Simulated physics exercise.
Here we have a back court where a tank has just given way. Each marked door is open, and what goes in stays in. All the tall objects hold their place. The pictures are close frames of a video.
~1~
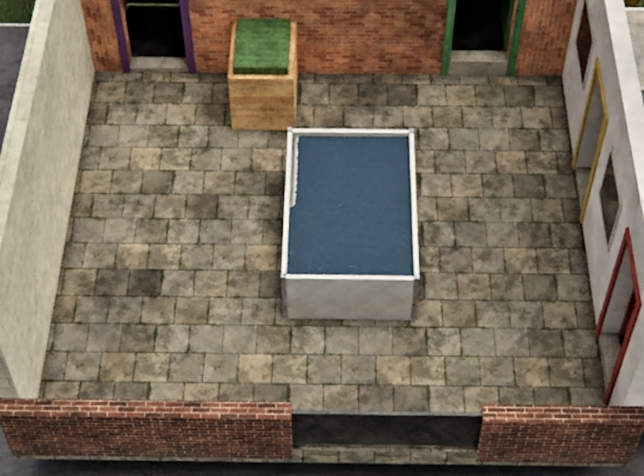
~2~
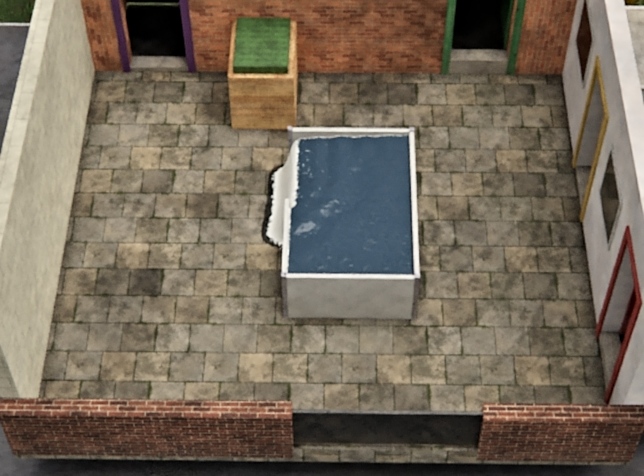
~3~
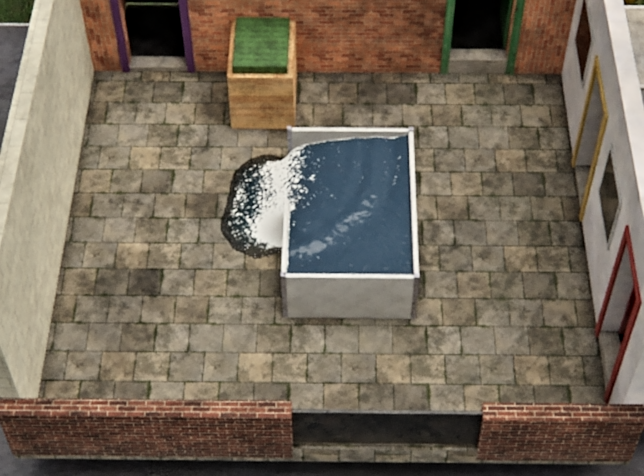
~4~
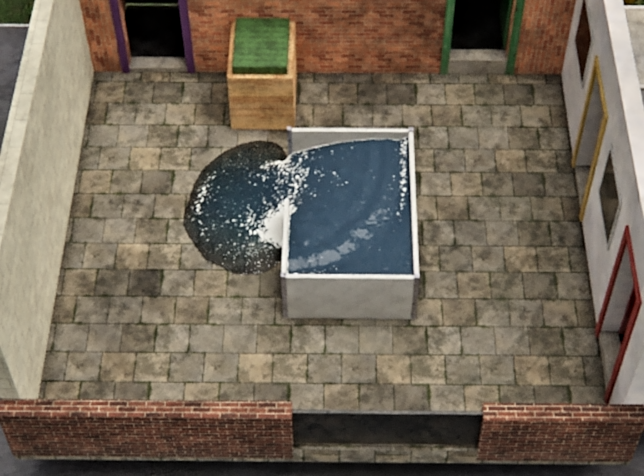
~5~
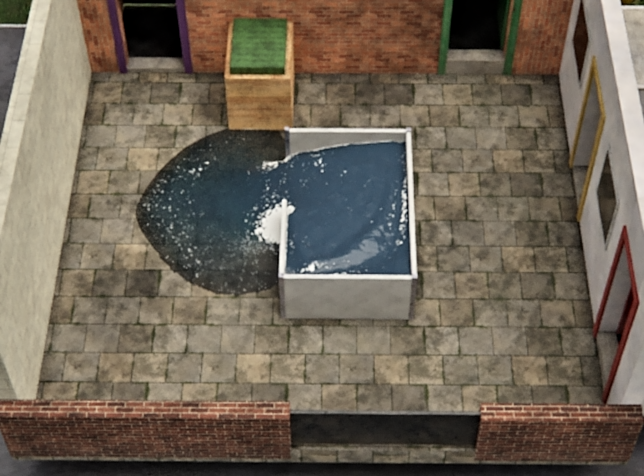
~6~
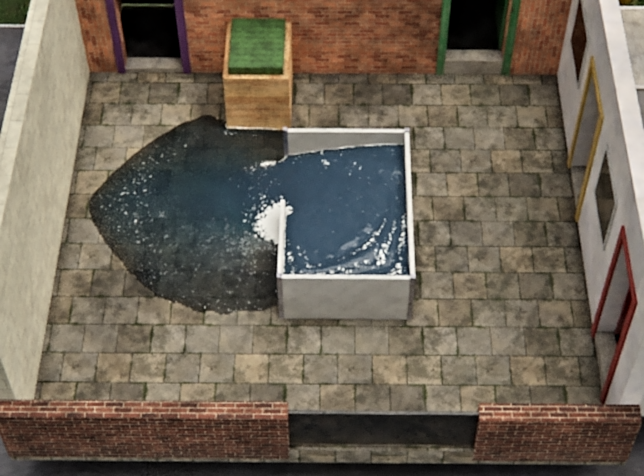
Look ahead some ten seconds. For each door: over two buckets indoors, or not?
In the end: The green door holds within the limit; the yellow door holds within the limit; the purple door floods; the red door holds within the limit.
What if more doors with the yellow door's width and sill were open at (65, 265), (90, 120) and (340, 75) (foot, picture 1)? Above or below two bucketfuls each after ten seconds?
One after the other: Is over, lets more in, is under.
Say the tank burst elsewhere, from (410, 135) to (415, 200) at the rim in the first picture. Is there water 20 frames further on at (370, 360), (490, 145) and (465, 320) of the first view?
As listed: Dry, flooded, free of water.
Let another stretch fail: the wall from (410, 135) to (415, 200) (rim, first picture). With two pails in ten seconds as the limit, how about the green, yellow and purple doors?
The green door keeps below it; the yellow door goes over; the purple door keeps below it.
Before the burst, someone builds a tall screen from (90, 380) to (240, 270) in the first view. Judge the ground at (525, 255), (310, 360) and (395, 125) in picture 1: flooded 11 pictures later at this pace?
One after the other: Not flooded, not flooded, clear.
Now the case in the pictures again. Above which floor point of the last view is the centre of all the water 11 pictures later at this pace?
I would point to (231, 215).
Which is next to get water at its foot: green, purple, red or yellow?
I say the one in purple.
A moment on, water covers 30 % of the floor; the green door not reached, the yellow door not reached, the purple door not reached, the red door not reached.
Next, water covers 35 % of the floor; the green door not reached, the yellow door not reached, the purple door under two buckets in, the red door not reached.
Then, water covers 40 % of the floor; the green door not reached, the yellow door not reached, the purple door far over two buckets in, the red door not reached.
Later, water covers 70 % of the floor; the green door not reached, the yellow door not reached, the purple door far over two buckets in, the red door wet at the sill, nothing in.
In the end, water covers 95 % of the floor; the green door wet at the sill, nothing in, the yellow door under two buckets in, the purple door far over two buckets in, the red door under two buckets in.
